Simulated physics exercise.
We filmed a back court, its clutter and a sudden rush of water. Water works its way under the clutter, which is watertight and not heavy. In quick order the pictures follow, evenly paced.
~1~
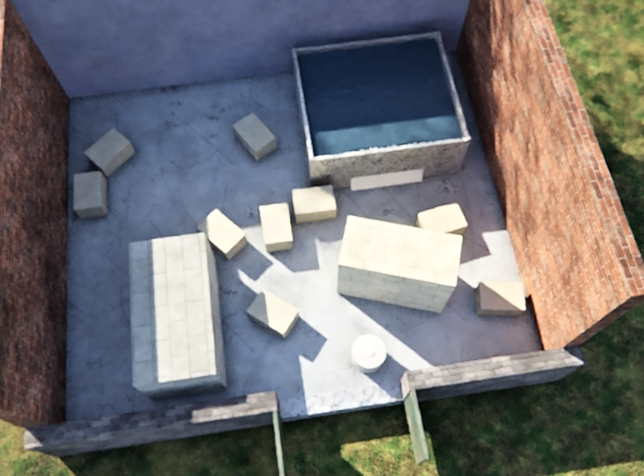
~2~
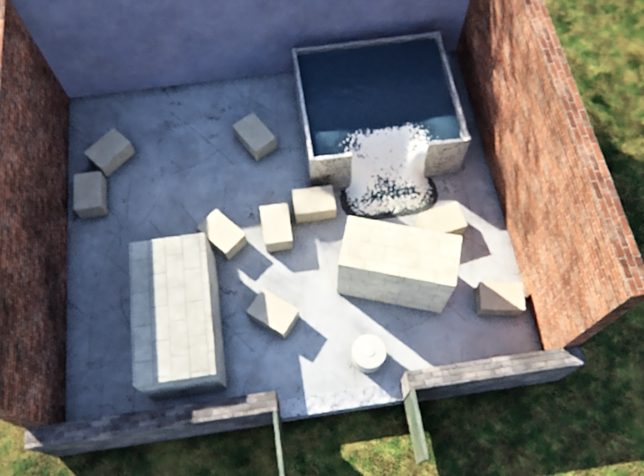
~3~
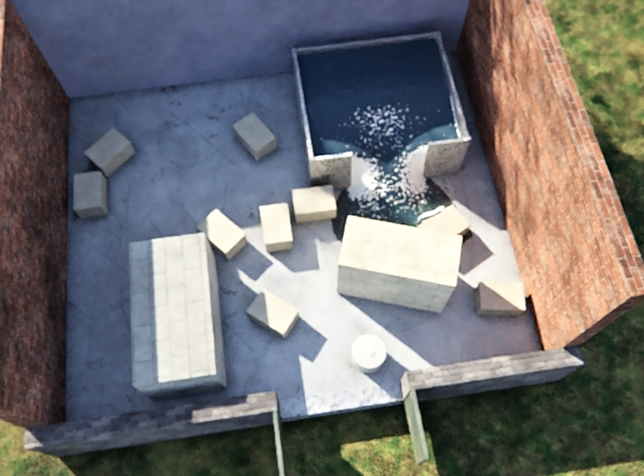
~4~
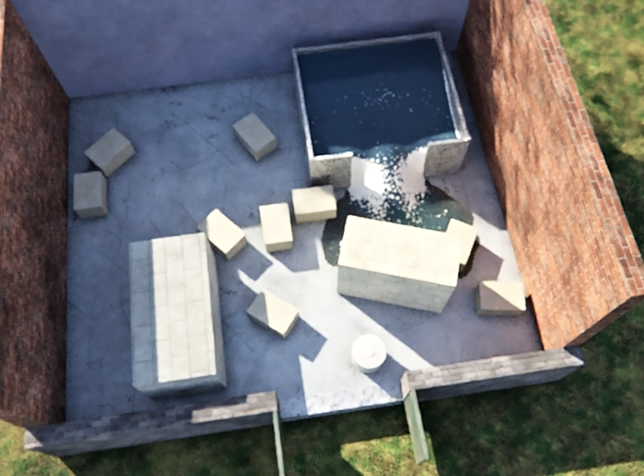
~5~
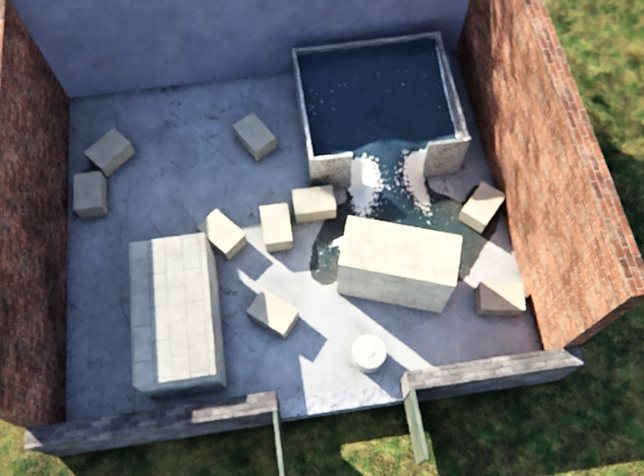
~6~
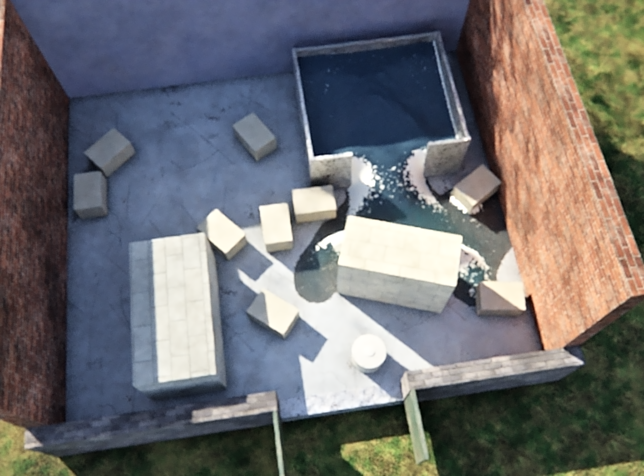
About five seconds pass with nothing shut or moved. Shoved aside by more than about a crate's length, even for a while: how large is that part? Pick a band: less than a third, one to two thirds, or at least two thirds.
The fraction is at least two thirds of them.
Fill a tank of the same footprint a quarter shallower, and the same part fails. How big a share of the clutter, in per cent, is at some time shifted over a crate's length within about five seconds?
I reckon 80 per cent of the loose things.
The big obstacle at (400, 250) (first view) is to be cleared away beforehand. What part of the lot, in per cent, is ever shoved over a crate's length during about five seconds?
It comes to some 40 per cent of the lot.
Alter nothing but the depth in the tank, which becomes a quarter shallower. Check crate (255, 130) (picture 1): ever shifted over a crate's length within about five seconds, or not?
Lab note - result: Stayed below that mark.
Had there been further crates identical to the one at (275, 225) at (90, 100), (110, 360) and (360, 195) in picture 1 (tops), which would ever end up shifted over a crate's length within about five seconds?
Result by item: Stays where it is / stays where it is / gets dislodged.
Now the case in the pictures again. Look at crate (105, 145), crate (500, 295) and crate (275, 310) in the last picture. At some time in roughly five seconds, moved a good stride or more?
Per object, same order: The full distance / the full distance / the full distance.
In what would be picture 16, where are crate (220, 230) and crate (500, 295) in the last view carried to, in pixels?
(141, 224) and (418, 328), roughly.
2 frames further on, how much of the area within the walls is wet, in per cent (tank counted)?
30 per cent, roughly.
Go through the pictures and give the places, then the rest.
In the first frame, a crate at (443, 219) rests on the ground; a crate at (502, 295) rests on the ground; 0 of 10 have shifted.
In the second frame, a crate at (443, 219) rests on the ground; a crate at (502, 295), on the bottom; 0 of 10 have shifted.
In the third frame, a crate at (445, 225) rests on the ground, close to its start; a crate at (502, 295) rests on the ground; 1 of 10 have shifted.
In the fourth frame, a crate at (458, 241) rests on the ground, a stride from its start; a crate at (502, 295), on the bottom; 1 of 10 have shifted.
In the fifth frame, a crate at (484, 203) rests on the ground, a stride from its start; a crate at (502, 295), on the bottom; 1 of 10 have shifted.
In the sixth frame, a crate at (478, 184), on the bottom, a stride from its start; a crate at (502, 295), on the bottom; 1 of 10 have shifted.
A moment on, 1 of 10 are well off their spots; 0 afloat.
Next, 6 of 10 are well off their spots; 2 afloat.
Later, 8 of 10 are well off their spots; 7 afloat.
In the end, 9 of 10 are well off their spots, and 9 have been at some point; 8 afloat.
